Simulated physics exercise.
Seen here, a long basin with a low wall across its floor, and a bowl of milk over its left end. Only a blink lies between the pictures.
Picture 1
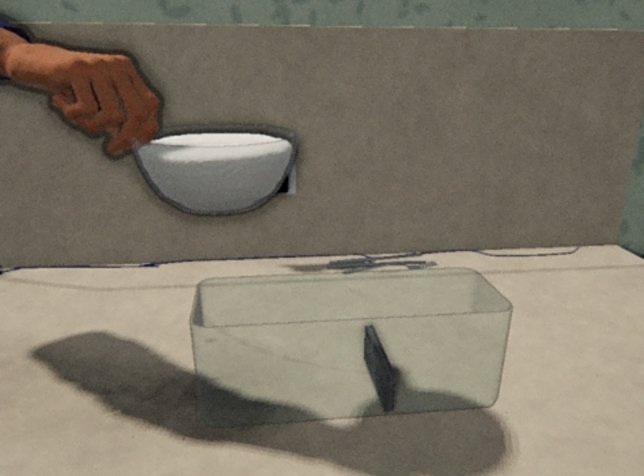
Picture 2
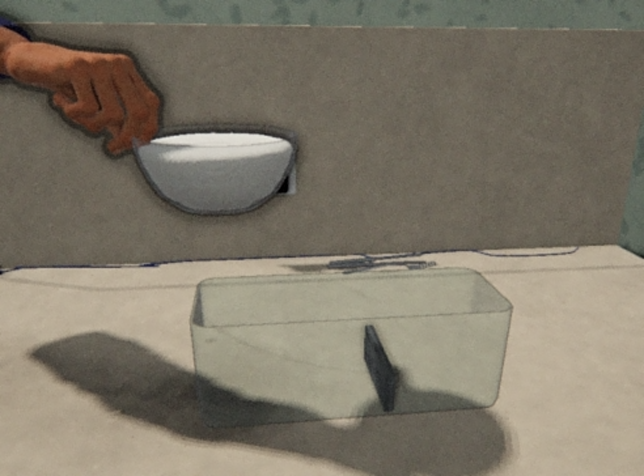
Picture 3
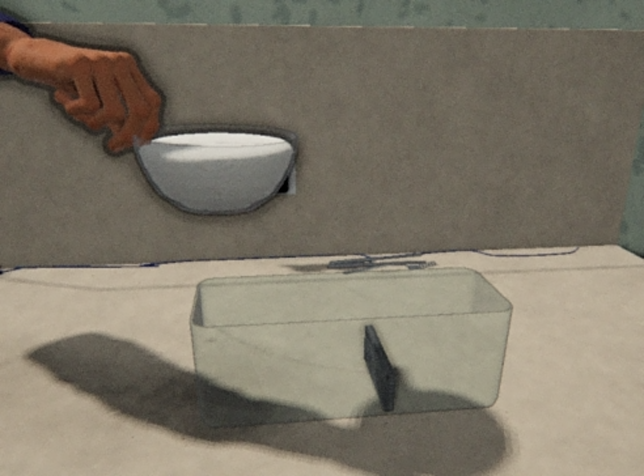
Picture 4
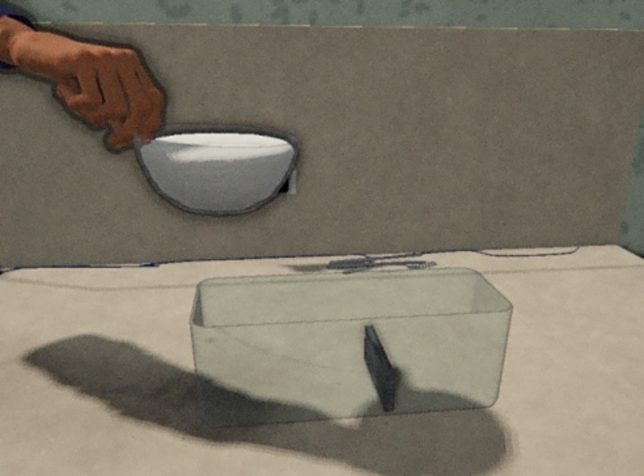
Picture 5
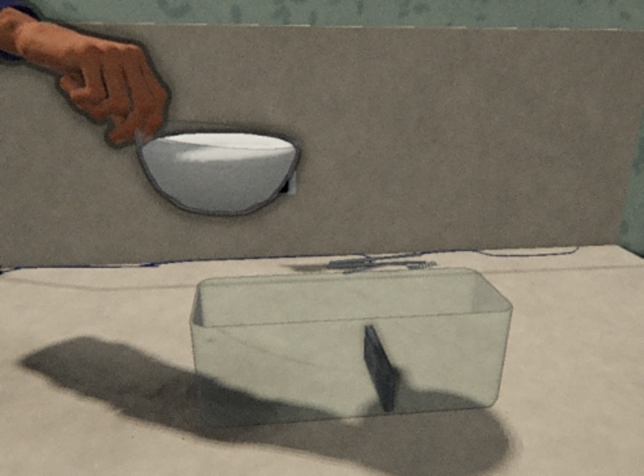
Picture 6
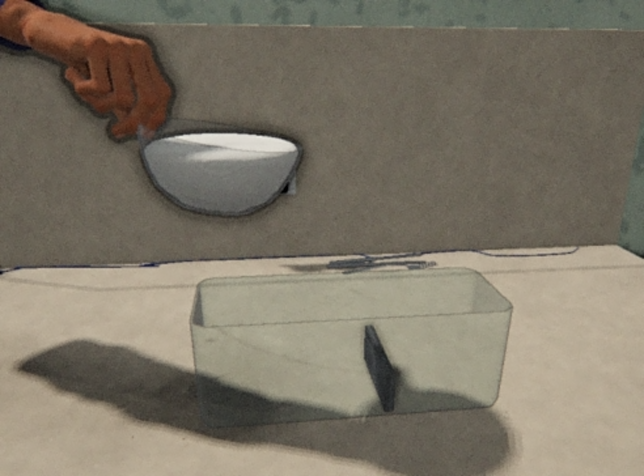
On a pale surface before a grey-brown wall, a hand holds a white bowl of milk above the left side of a clear, long basin with a low dark divider; the hand slowly tilts the bowl slightly to the right.
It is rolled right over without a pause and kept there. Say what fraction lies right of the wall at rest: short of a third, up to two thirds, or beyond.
The share right of the wall is not even a third.
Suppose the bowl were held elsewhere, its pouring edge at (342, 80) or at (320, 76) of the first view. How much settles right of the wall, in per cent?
About 75 and 65 per cent.
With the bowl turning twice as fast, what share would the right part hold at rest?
Near 15 %.
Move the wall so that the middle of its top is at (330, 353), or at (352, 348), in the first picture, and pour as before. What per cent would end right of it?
The first gives 75 %, the second 60 %.
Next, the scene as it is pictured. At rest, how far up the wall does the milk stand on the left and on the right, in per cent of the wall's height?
The left part 50 per cent, the right part 30.
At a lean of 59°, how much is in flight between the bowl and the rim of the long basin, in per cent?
Close to 35 per cent.
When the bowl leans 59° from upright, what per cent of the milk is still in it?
Some 45 per cent.
A moment on, the bowl is tipped part way and 43 per cent is still to pour, 19 is left of the wall and 5 right of it.
Next, the bowl is tipped on its side and 2 per cent is still to pour, 70 is left of the wall and 22 right of it.
Then the bowl is tipped right over and 0 per cent is still to pour, 76 is left of the wall and 23 right of it.
Later the bowl is tipped right over and 0 per cent is still to pour, 76 is left of the wall and 23 right of it.
At rest 76 per cent lies left of the wall, 23 right of it and 1 outside.
